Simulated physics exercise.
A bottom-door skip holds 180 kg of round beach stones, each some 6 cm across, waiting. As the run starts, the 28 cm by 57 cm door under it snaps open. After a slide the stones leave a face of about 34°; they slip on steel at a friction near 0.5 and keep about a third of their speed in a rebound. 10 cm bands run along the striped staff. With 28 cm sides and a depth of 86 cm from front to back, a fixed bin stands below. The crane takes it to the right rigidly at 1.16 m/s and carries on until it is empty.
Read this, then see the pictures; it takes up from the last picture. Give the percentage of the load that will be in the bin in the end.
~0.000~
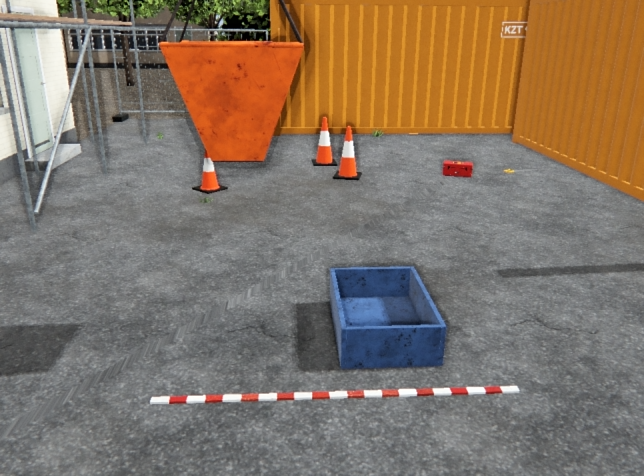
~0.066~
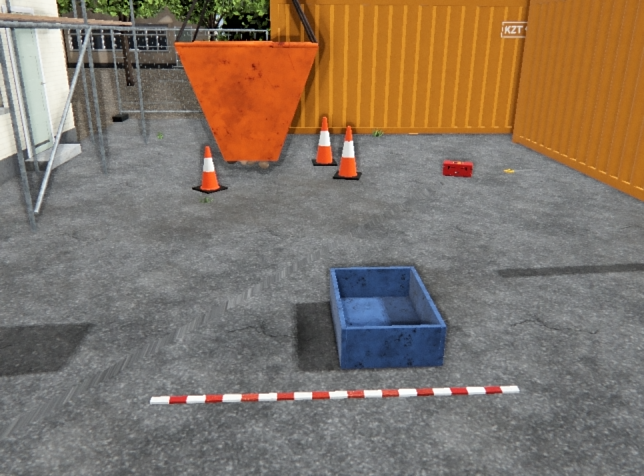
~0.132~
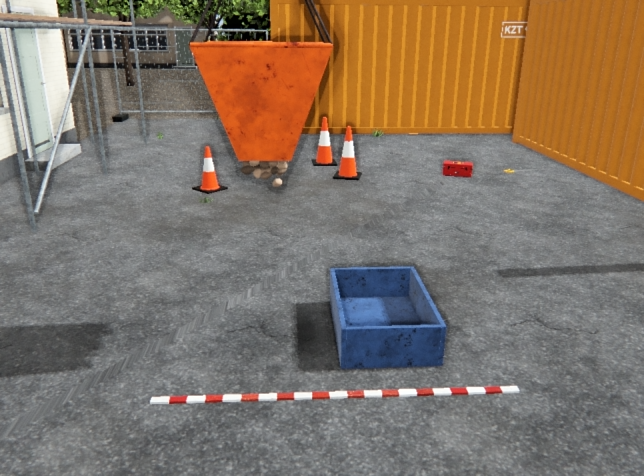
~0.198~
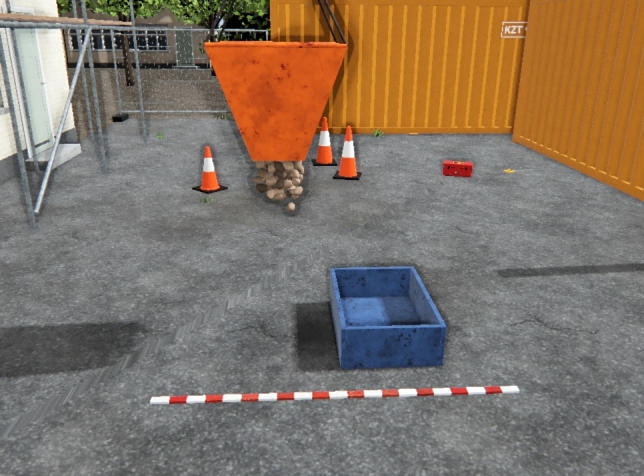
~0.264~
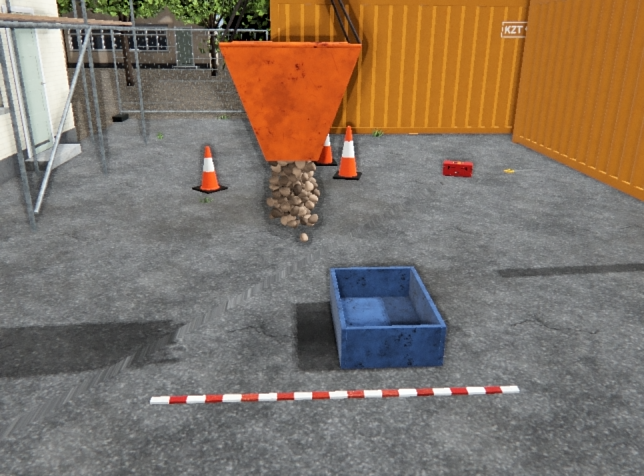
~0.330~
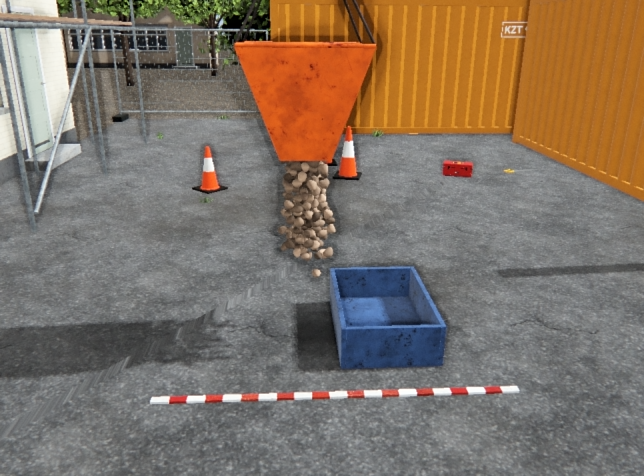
Some 69 per cent of the load ends in the bin.
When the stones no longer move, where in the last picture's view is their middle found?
They end up centred close to (388, 318).
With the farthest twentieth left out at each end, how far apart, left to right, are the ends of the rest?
The stretch is roughly 150 cm long.
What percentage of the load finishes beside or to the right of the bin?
Around 15 per cent of it.
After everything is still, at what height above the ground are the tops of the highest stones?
Some 32 cm high.
After 0.7 s, 19 % in the bottom-door skip, 15 % falling or lying left of the bin, 66 % falling or lying in the bin; the stones farthest right are at (408, 311).
After 1.1 s, 0 % in the bottom-door skip, 14 % falling or lying left of the bin, 70 % falling or lying in the bin, 16 % falling or lying beside or right of the bin; the stones farthest right are at (465, 309).
After 1.7 s, 0 % in the bottom-door skip, 14 % falling or lying left of the bin, 69 % falling or lying in the bin, 16 % falling or lying beside or right of the bin; the stones farthest right are at (614, 326).
After 2.6 s, 0 % in the bottom-door skip, 14 % falling or lying left of the bin, 69 % falling or lying in the bin, 16 % falling or lying beside or right of the bin.
After 4.5 s, 0 % in the bottom-door skip, 14 % left of the bin, 69 % in the bin, 16 % beside or right of the bin.
